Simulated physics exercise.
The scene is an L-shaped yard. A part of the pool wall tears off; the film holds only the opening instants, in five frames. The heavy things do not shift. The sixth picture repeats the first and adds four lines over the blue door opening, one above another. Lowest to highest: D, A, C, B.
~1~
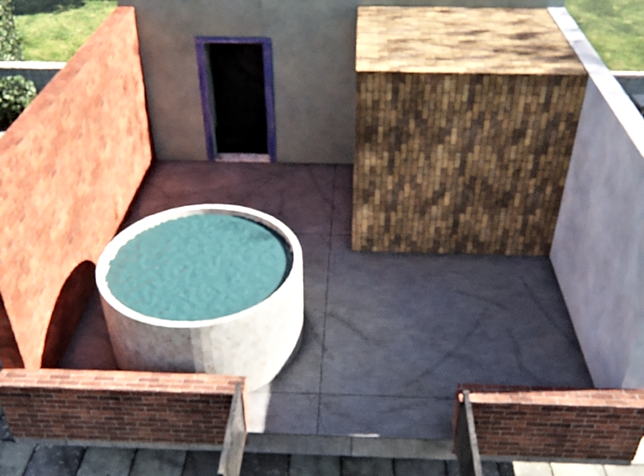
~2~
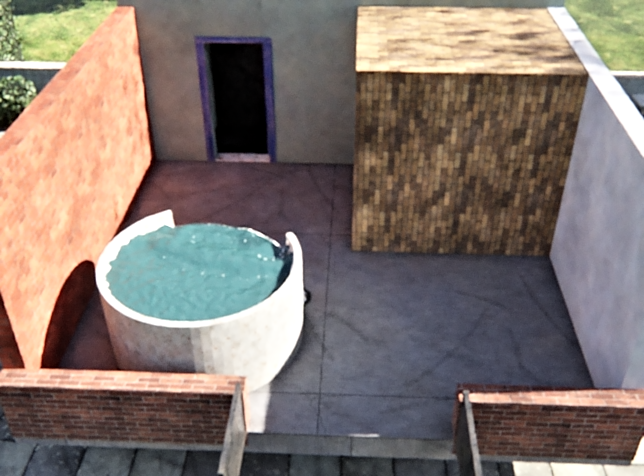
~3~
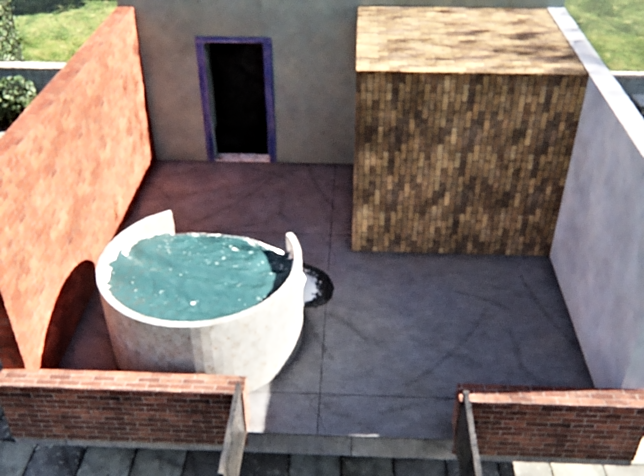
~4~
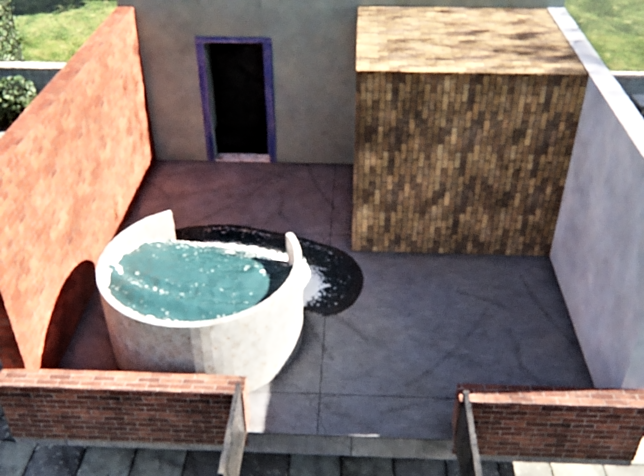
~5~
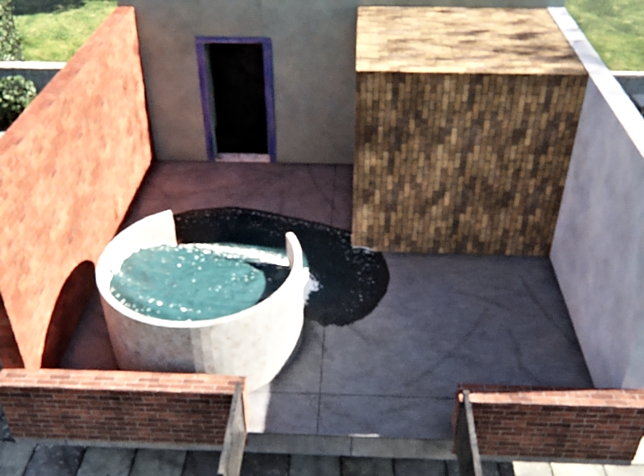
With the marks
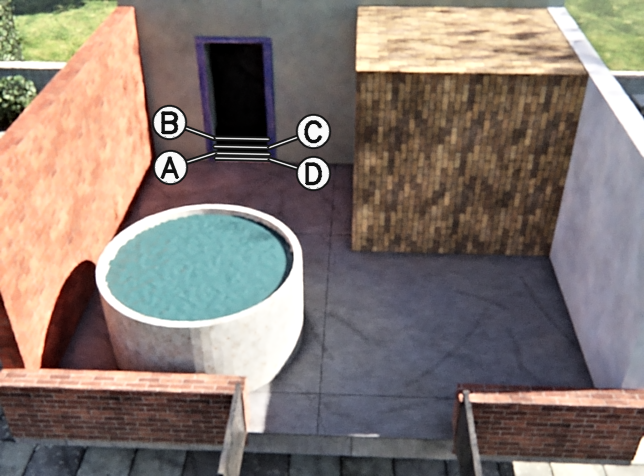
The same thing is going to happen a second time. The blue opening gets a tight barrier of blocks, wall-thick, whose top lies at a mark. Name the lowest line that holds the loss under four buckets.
B will do.
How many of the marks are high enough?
One of them.
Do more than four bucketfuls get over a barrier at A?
Yes, it does.
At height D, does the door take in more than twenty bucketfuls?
Yes, it does.
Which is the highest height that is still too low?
The answer is C.
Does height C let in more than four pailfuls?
Yes, that goes wrong.
On the marked copy, A at (242, 153); B at (241, 138); C at (241, 147); D at (242, 158); from the bottom up D, A, C, B.
Choosing A, dozens of bucketfuls pour in.
Choosing B, a bucket or two gets in.
Choosing C, about 12 bucketfuls get in.
Choosing D, dozens of bucketfuls pour in.
